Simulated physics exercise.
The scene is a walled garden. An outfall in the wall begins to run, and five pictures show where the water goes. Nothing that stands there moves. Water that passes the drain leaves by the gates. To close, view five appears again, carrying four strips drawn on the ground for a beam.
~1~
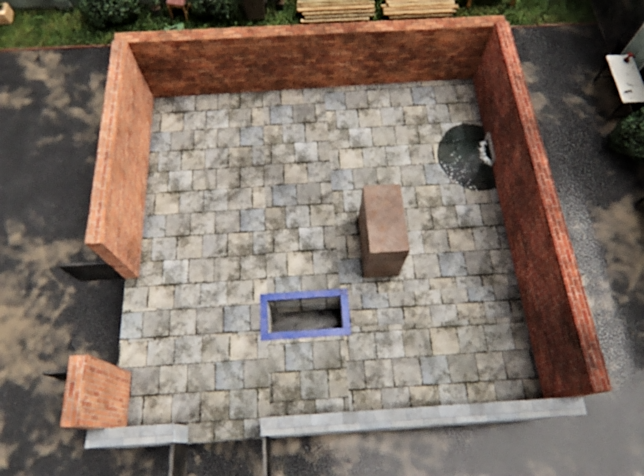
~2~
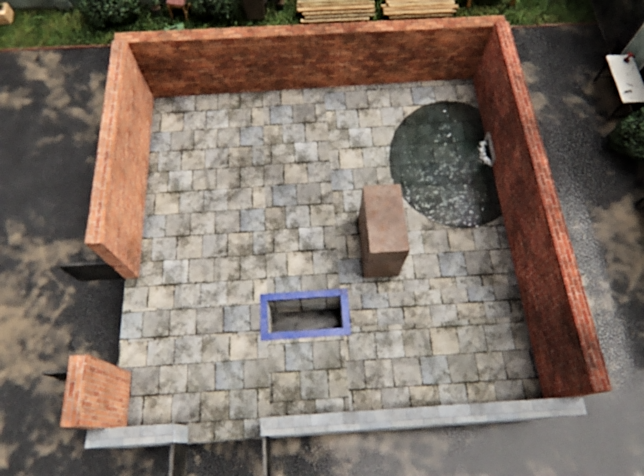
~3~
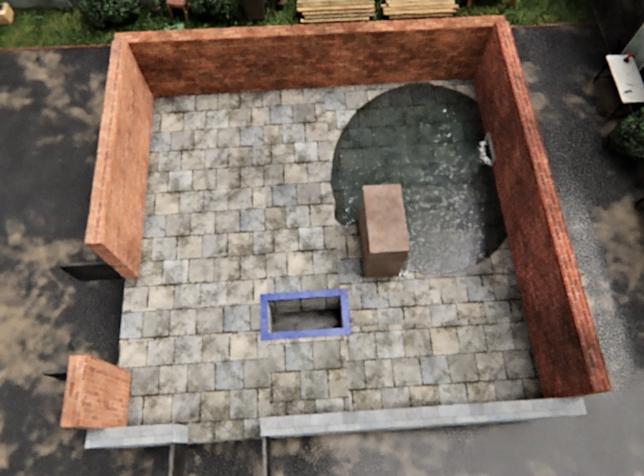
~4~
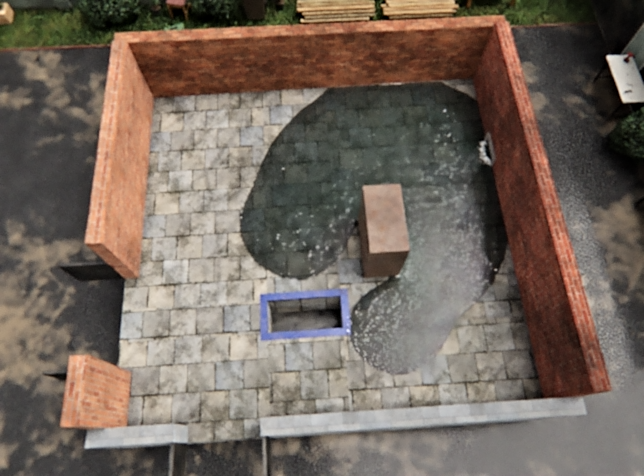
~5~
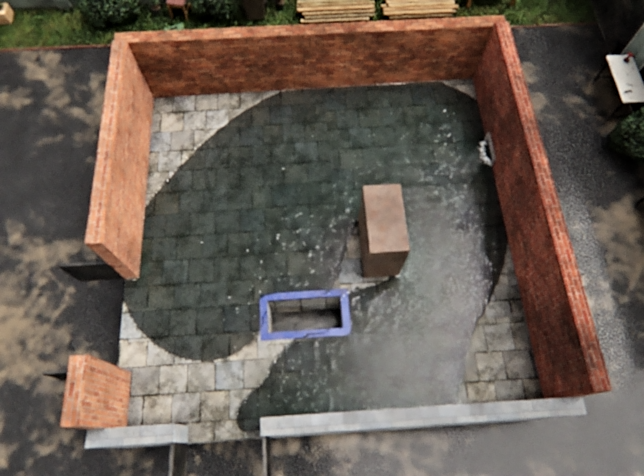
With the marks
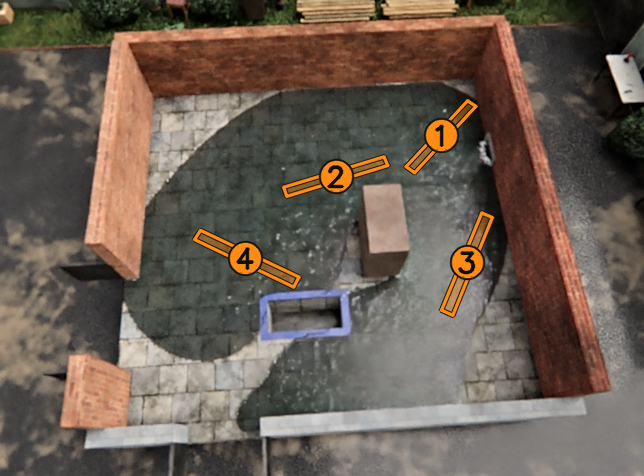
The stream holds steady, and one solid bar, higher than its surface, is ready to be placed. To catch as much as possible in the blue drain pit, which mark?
4 works best here.
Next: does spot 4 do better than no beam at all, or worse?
Spot 4 is better.
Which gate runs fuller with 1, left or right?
More leaves on the left.
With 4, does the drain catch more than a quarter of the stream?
No, it does not.
In orange, 1 from (410, 169) to (471, 103); 2 from (285, 191) to (385, 161); 3 from (447, 312) to (487, 215); 4 from (197, 234) to (296, 282).
If 1 is chosen, about 10 % of the stream goes into the blue drain pit, about 90 % out by the gates.
If 2 is chosen, about 8 % of the stream goes into the blue drain pit, about 92 % out by the gates.
If 3 is chosen, about 9 % of the stream goes into the blue drain pit, about 91 % out by the gates.
If 4 is chosen, about 15 % of the stream goes into the blue drain pit, about 85 % out by the gates.
